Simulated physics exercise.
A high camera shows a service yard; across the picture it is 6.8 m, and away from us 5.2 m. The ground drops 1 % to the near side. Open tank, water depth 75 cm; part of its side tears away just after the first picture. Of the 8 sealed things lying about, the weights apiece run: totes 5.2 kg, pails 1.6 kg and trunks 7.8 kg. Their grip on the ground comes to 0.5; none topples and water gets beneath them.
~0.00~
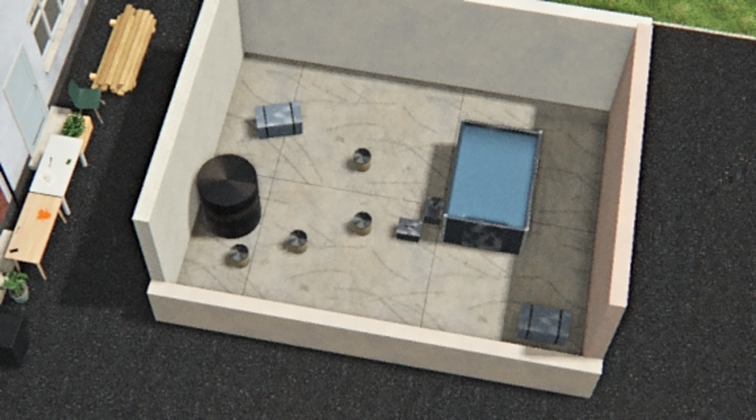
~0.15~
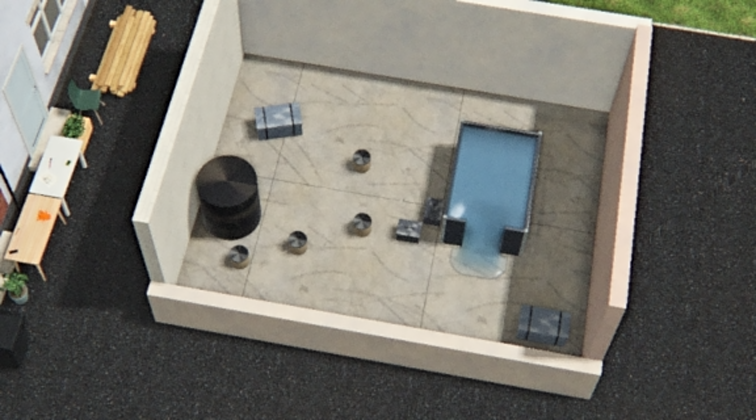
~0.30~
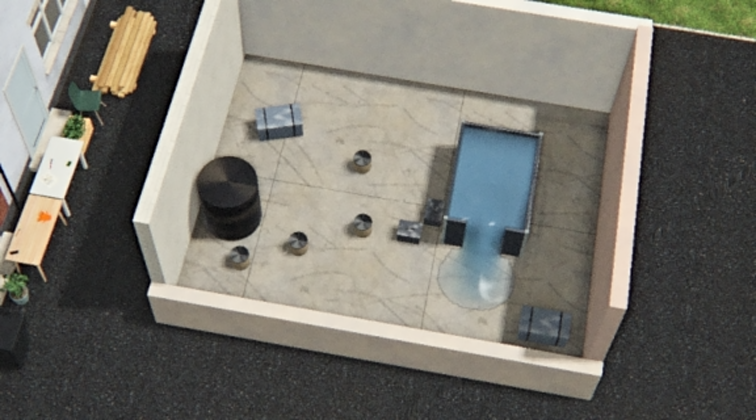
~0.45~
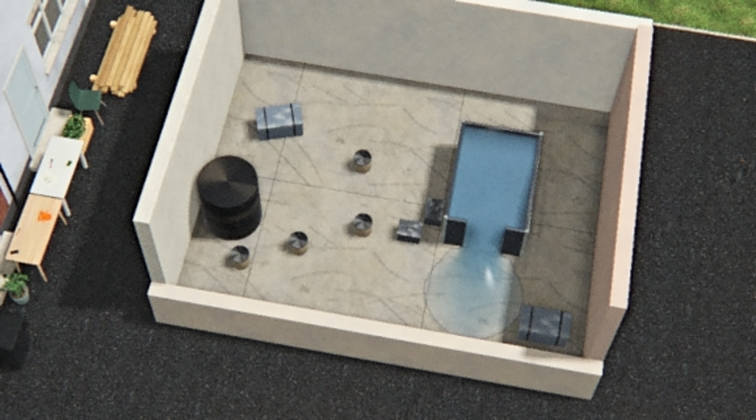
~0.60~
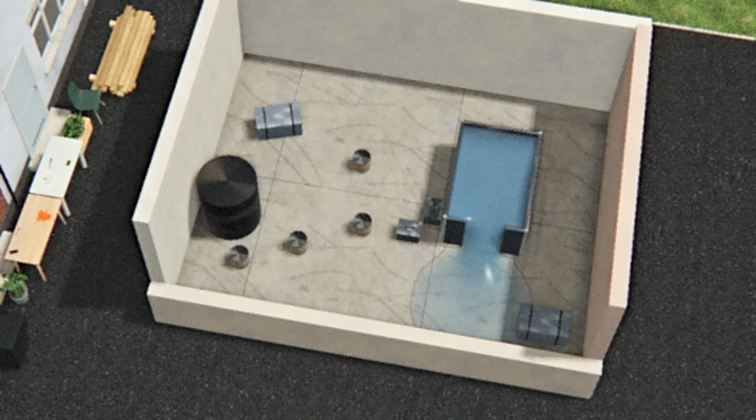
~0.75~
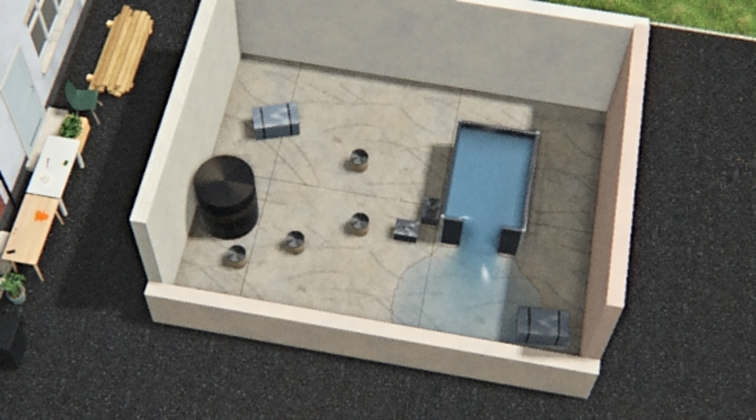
Water sits in a rectangular open tank inside a walled yard, near small round pails, a dark cylinder and a few grey boxes. Part of the tank's near side opens, and the water pours through the gap, spreading across the paving toward the low front wall while the surrounding objects barely move.
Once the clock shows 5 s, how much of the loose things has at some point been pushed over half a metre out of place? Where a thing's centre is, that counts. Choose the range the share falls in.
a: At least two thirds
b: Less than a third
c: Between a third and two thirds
c, between a third and two thirds.
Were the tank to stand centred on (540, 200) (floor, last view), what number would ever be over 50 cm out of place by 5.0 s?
So the tally would be 4.
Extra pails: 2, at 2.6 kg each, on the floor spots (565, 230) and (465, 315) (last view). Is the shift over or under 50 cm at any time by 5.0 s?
The first comes out beyond the limit, the second beyond the limit.
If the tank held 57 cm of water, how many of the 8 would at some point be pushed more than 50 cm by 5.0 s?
Then it comes to 3.
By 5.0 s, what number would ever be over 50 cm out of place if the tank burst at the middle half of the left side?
That would give 6.
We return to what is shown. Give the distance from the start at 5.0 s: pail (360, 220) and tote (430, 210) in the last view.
Net shifts, in order: 0 cm and 0 cm.
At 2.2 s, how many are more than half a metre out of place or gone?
I make it 0 by then.
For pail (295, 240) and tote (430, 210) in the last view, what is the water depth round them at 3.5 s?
Depth approx. 3 cm / 0 cm.
After 1.1 s 0 of 8 are over 50 cm from their spots; 0 afloat.
After 2.2 s 0 of 8 are over 50 cm from their spots; 1 afloat.
After 3.5 s 3 of 8 are over 50 cm from their spots; 2 afloat.
After 5.0 s 3 of 8 are over 50 cm from their spots, and 3 have been at some point; 3 afloat.
